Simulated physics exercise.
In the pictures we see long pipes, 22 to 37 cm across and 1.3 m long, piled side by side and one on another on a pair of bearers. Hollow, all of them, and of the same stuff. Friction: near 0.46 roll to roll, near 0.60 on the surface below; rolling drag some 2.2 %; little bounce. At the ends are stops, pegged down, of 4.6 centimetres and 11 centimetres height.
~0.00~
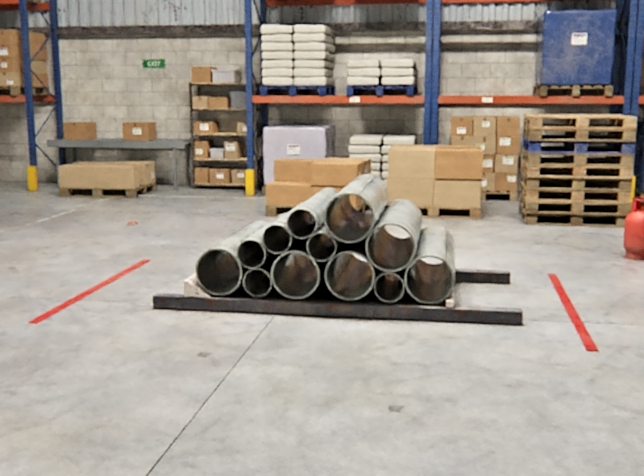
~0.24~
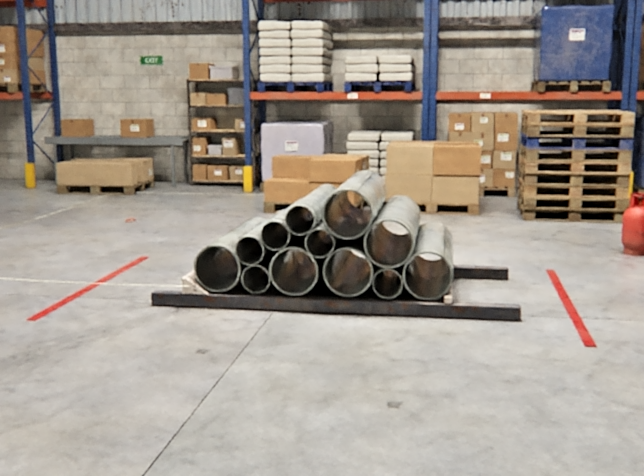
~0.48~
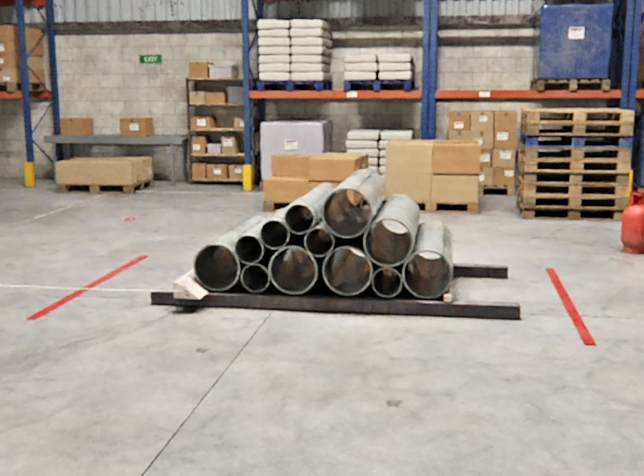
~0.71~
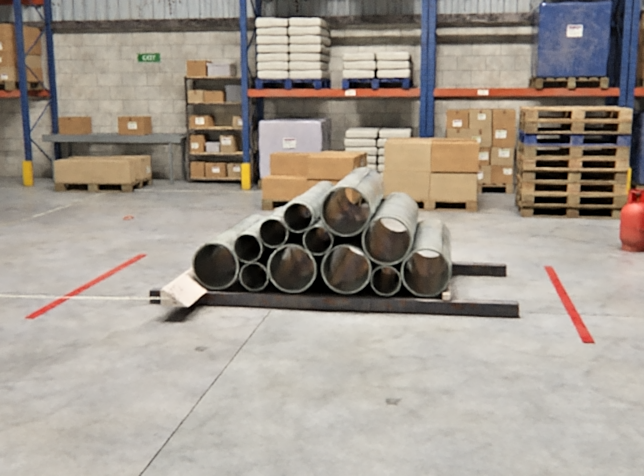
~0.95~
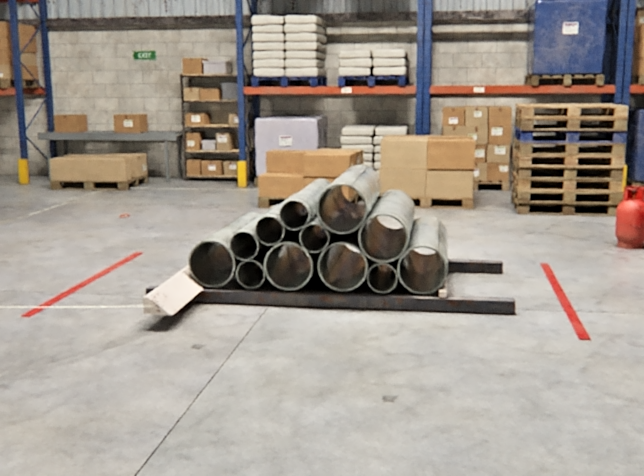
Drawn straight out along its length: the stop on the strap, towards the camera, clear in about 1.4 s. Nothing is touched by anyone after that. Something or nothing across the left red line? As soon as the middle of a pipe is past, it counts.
Left red line: Something rolls over it.
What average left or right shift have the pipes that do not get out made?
They move about 15 cm toward the left side, on average.
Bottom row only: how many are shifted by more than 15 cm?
That number comes to 3.
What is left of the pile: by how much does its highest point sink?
Roughly 20 cm lower.
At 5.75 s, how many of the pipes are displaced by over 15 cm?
Count then: 8.
After 2.23 s, 3 now displaced over 15 cm; not one across the red lines; the one last seen at (211, 264) 17 cm left.
After 3.24 s, 8 now displaced over 15 cm; not one across the red lines; the one last seen at (211, 264) 69 cm left and 10 cm down.
After 5.75 s, 8 now displaced over 15 cm; 4 across the left red line; the one last seen at (211, 264) rolled far off to the left.
In the end, by 9.1 s, 8 moved over 15 cm; 4 across the left red line; the one last seen at (211, 264) rolled far off to the left; top of the pile 68 cm high, from 89 cm.
